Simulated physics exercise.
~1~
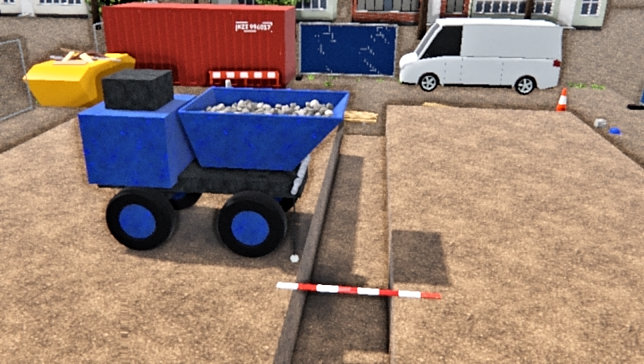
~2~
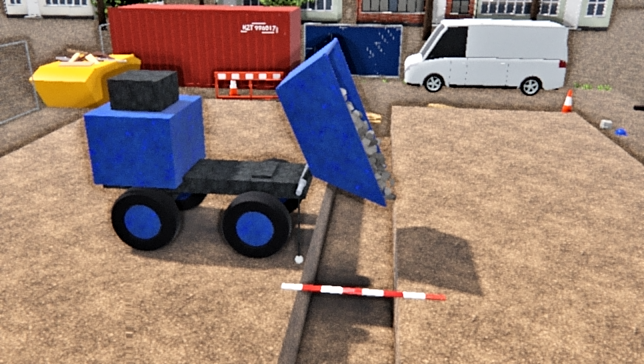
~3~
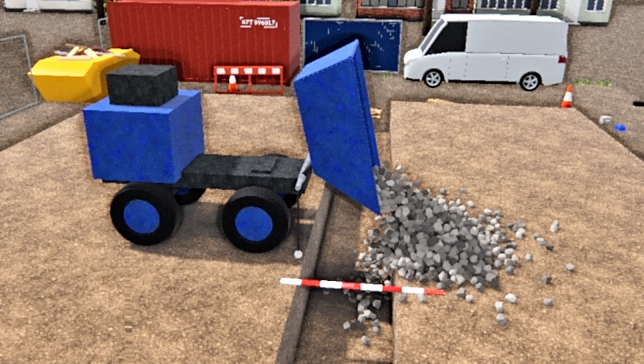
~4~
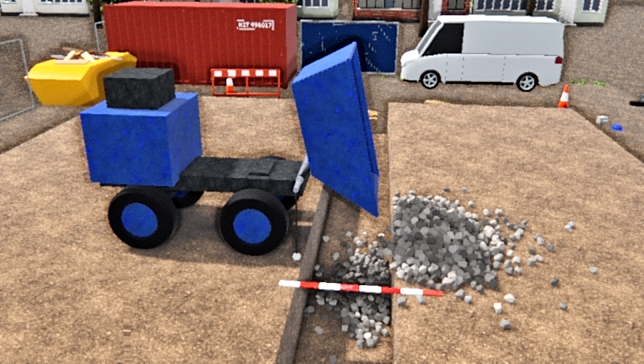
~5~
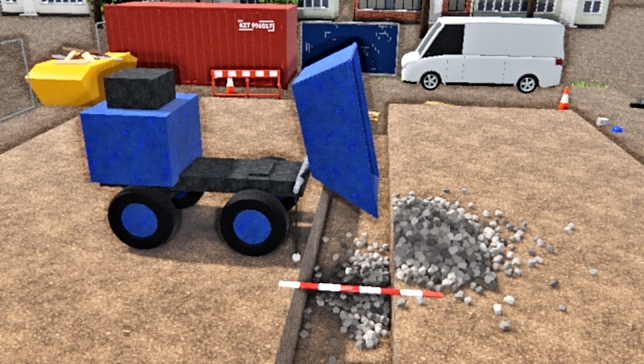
A blue dumper tips its grey stones, leaving most beyond the trench and some inside.
